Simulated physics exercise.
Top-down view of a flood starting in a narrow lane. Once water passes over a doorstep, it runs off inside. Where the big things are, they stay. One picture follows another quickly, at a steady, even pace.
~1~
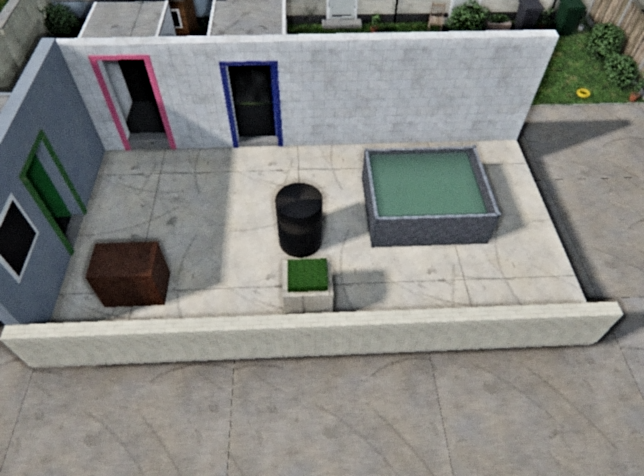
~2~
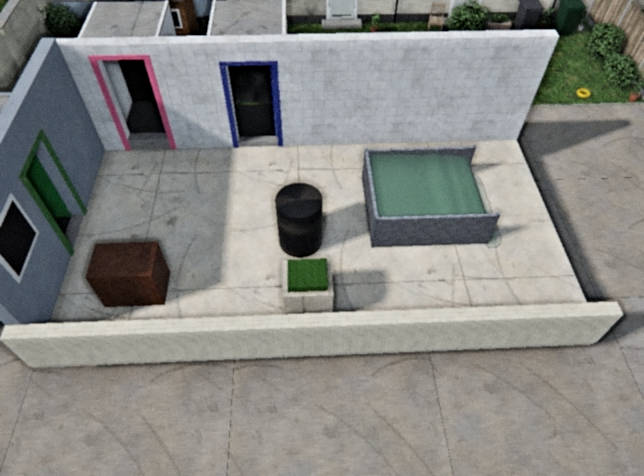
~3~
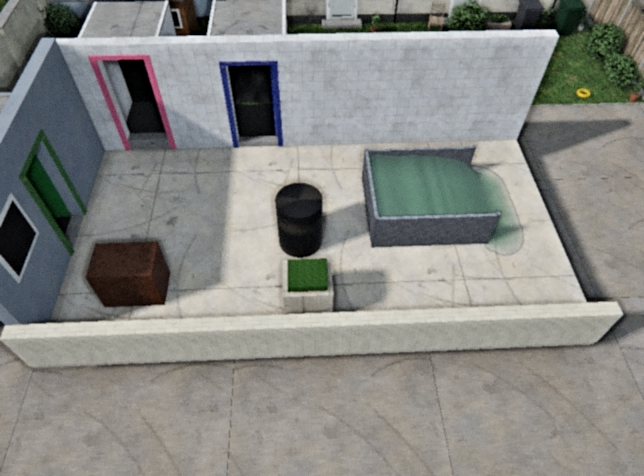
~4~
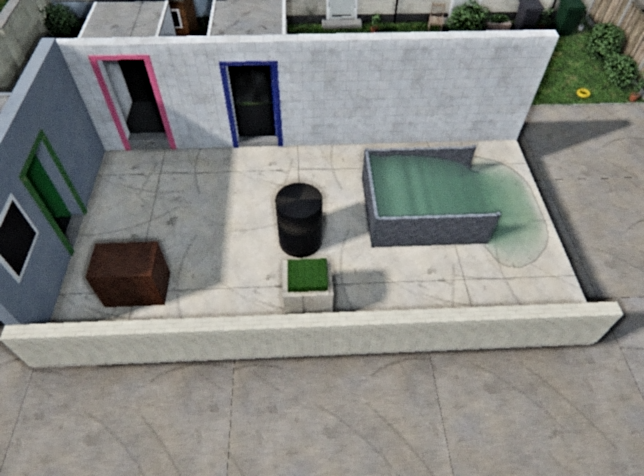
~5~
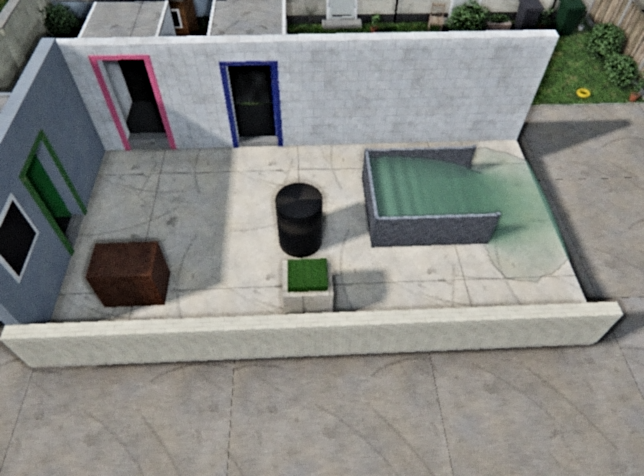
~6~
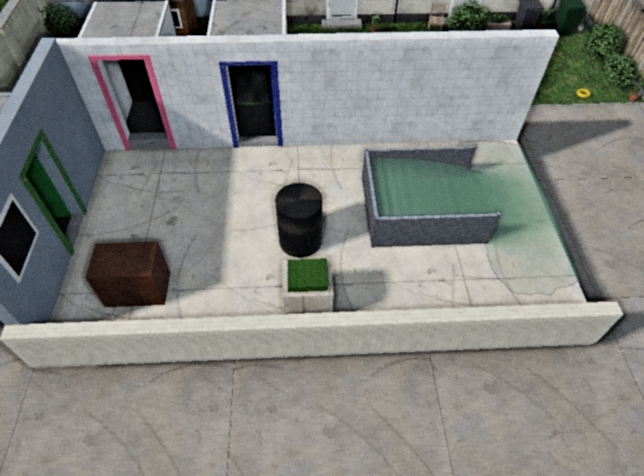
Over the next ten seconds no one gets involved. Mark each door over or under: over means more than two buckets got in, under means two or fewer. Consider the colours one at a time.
Pink door - under, green door - under, blue door - under.
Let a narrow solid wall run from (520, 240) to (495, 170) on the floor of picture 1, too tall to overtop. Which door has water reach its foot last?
It's the green-painted one.
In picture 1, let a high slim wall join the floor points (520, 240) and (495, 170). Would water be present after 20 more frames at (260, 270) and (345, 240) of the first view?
Spared and spared, in that order.
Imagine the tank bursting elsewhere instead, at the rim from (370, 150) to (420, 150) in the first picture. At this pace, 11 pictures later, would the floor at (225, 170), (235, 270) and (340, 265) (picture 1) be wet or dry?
Soaked, untouched, untouched.
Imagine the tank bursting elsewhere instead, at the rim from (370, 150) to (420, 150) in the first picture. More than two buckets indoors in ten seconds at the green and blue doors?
Taking them in turn, the green door overshoots, then the blue door comes in low.
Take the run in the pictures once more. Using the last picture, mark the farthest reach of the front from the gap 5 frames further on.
At roughly (582, 323).
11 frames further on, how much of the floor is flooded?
Around 15 in a hundred.
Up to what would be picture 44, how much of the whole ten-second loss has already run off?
Estimated share: Close to 90 %.
A moment on, water covers 15 % of the floor; the pink door not reached, the green door not reached, the blue door not reached.
Next, water covers 15 % of the floor; the pink door not reached, the green door not reached, the blue door not reached.
Then, water covers 15 % of the floor; the pink door not reached, the green door not reached, the blue door not reached.
Later, water covers 10 % of the floor; the pink door not reached, the green door not reached, the blue door not reached.
In the end, water covers 10 % of the floor; the pink door not reached, the green door not reached, the blue door not reached.
